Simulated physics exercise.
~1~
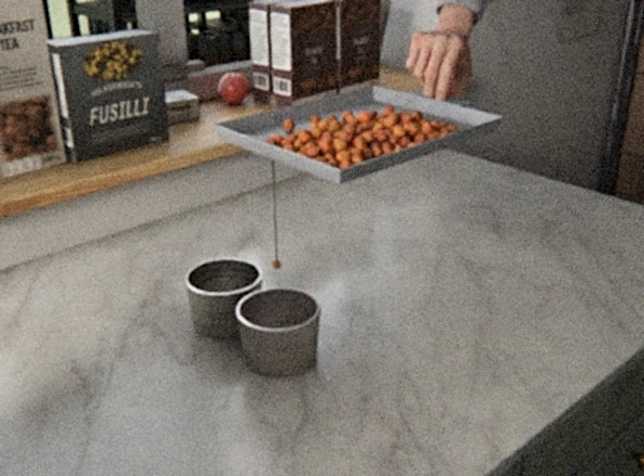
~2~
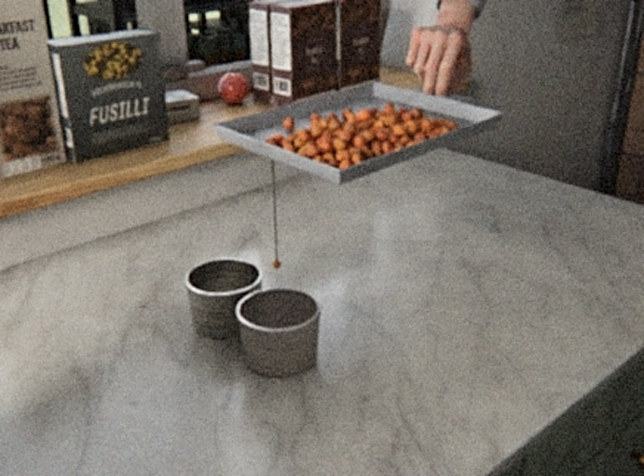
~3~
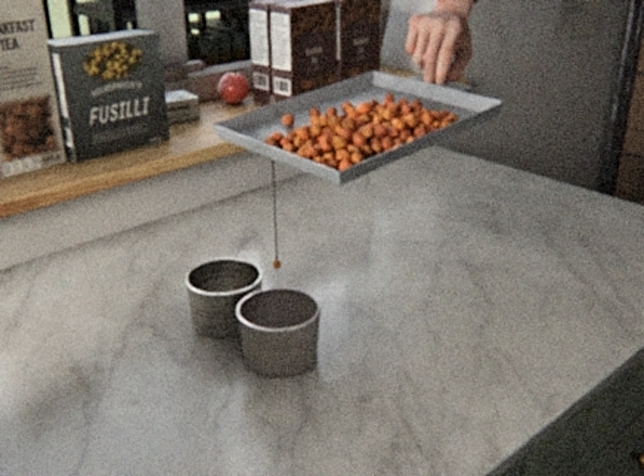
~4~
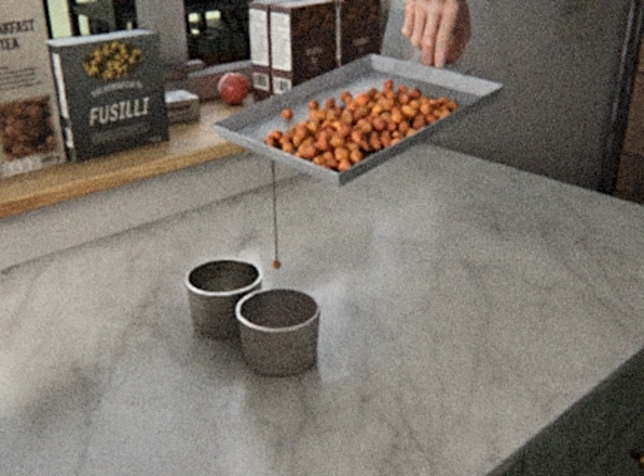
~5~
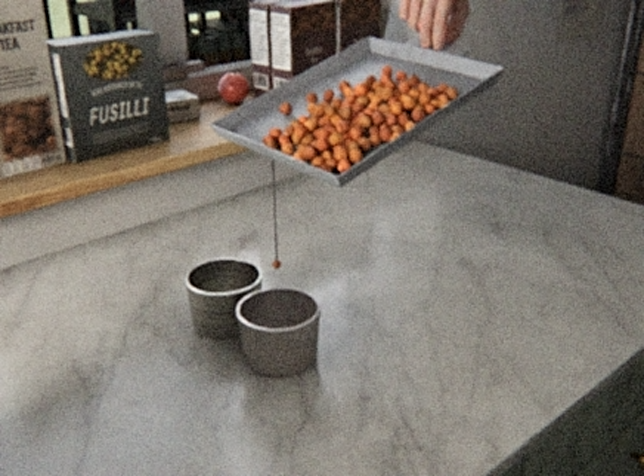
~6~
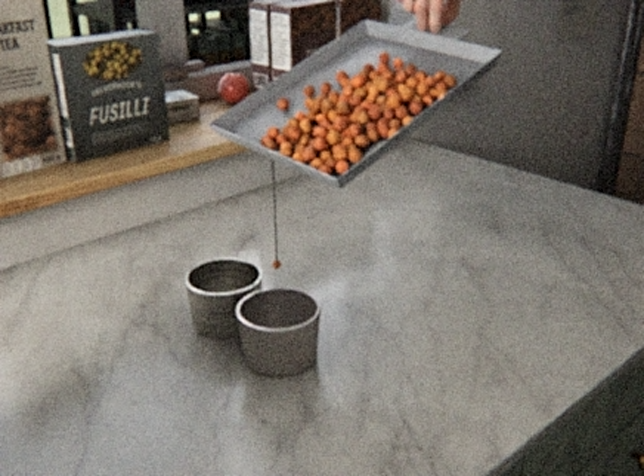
Tray of coated peanuts tilting gradually toward its lower right corner as a hand raises the far side above two grey dishes.
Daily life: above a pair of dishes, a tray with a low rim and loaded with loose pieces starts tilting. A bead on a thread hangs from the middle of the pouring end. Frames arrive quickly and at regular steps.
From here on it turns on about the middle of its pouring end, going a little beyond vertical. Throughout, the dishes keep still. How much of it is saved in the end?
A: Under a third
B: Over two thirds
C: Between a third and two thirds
(C) Between a third and two thirds.
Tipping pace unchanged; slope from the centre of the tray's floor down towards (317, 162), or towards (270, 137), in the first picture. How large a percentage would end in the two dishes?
In turn some 40 and 30 per cent.
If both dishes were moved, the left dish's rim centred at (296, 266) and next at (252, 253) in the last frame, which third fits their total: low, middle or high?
Case one, below one third; case two, under a third.
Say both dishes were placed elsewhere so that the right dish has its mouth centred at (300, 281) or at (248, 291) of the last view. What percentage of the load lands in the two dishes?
Approximately 0 percent, followed by approximately 30 percent.
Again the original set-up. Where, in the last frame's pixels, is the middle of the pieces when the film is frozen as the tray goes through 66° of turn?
I'd put it at about (304, 127).
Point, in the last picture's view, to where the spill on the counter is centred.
Look around pixel (256, 413).
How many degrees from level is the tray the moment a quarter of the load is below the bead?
Around 90 degrees of turn.
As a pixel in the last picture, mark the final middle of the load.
I'd place the middle at about (269, 348).
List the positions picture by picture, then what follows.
The first frame shows corners of the pouring end at (220, 124) and (340, 167), level; middle of the load at (365, 139), coated peanuts; left dish at (194, 307); right dish at (248, 342); bead on its thread at (277, 264).
The second frame shows corners of the pouring end at (220, 124) and (340, 167), level; middle of the load at (365, 137).
The third frame shows corners of the pouring end at (219, 124) and (339, 169), tipped barely, lowest at the right corner; middle of the load at (365, 133).
The fourth frame shows corners of the pouring end at (218, 123) and (339, 170), tipped a little, lowest at the right corner; middle of the load at (364, 126).
The fifth frame shows corners of the pouring end at (217, 123) and (338, 172), tipped a little, lowest at the right corner; middle of the load at (363, 119).
The sixth frame shows corners of the pouring end at (216, 122) and (337, 174), tipped clearly, lowest at the right corner; middle of the load at (361, 113); left dish at (194, 307); right dish at (248, 342).
Soon after the last picture, tray tipped steeply; nearly all on the tray; a stray few in the right dish; a small part in the air.
A little later, tray tipped past a quarter turn; a stray few on the tray; about a quarter in the right dish; about a quarter in the left dish; about a quarter outside both; about a quarter in the air.
Later still, tray tipped past a quarter turn; about a third in the right dish; about a quarter in the left dish; about half outside both.
At rest, tray tipped past a quarter turn; about a third in the right dish; about a quarter in the left dish; about half outside both.
